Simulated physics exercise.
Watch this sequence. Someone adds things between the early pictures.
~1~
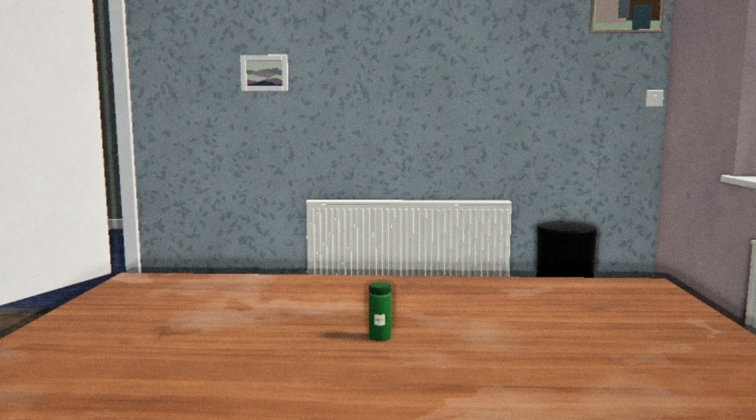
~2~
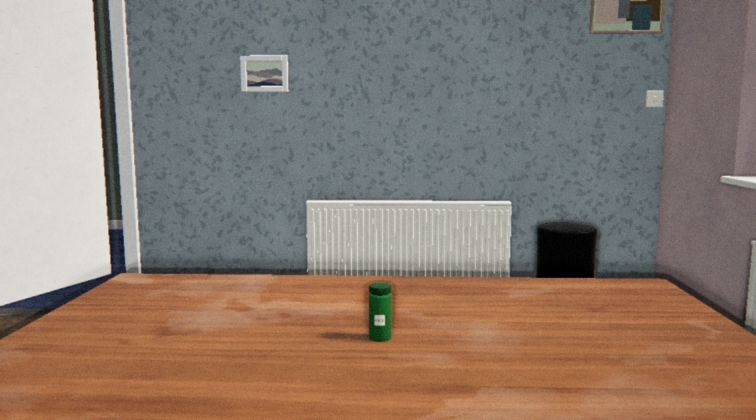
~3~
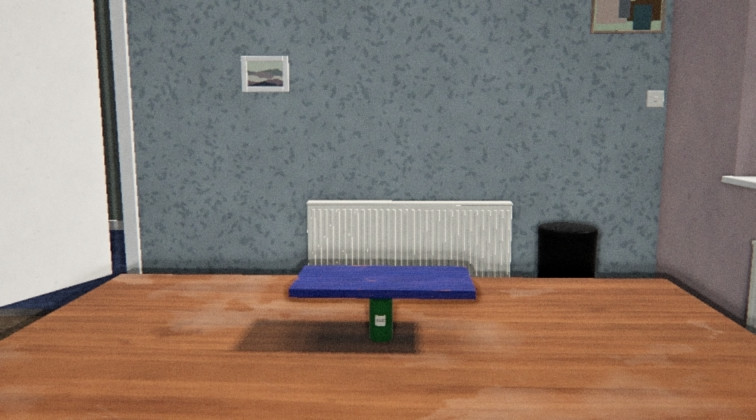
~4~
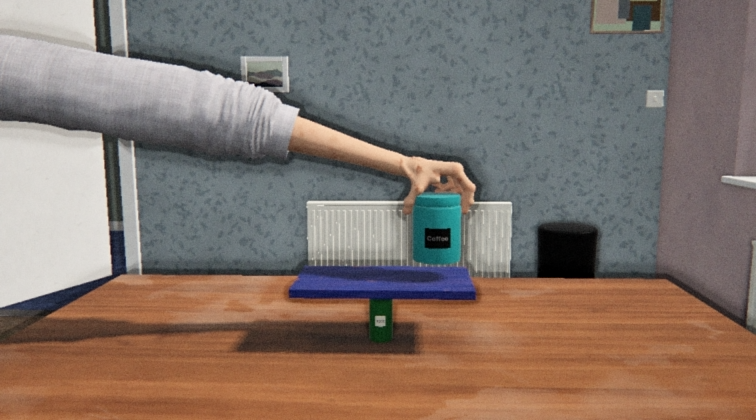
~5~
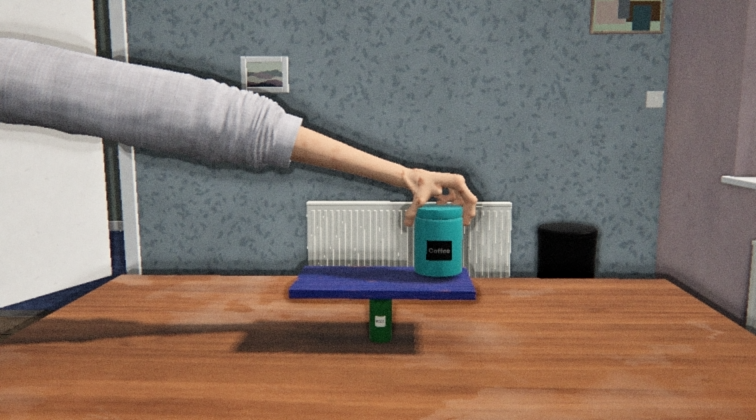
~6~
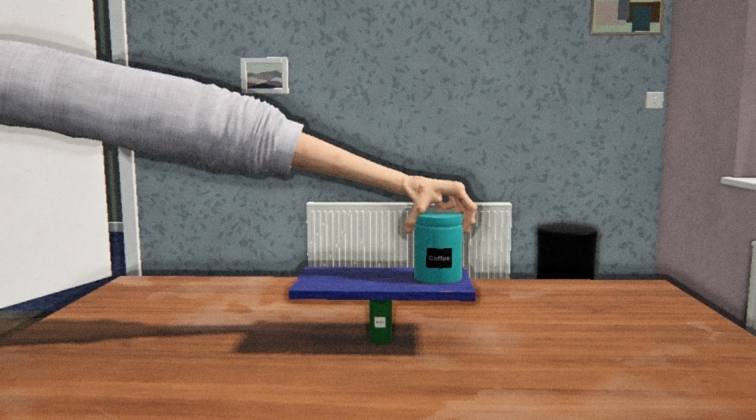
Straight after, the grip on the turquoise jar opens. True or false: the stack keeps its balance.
False.
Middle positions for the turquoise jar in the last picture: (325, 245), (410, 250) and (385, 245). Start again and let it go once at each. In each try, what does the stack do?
Try 1: Topples; try 2: Topples; try 3: Stands.
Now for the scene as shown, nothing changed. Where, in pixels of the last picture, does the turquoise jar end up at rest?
About (521, 319).
Then, 0.40 s later than the last frame, turquoise jar now fallen; blue board tilted by 46°.
Then, 0.60 s later than the last frame, blue board now fallen; green shaker on its side.
When it is over, fallen, turquoise jar and blue board; lying over in the stack, green shaker. End places, in pixels of the last picture, turquoise jar near (521, 318). The stack loses its balance.
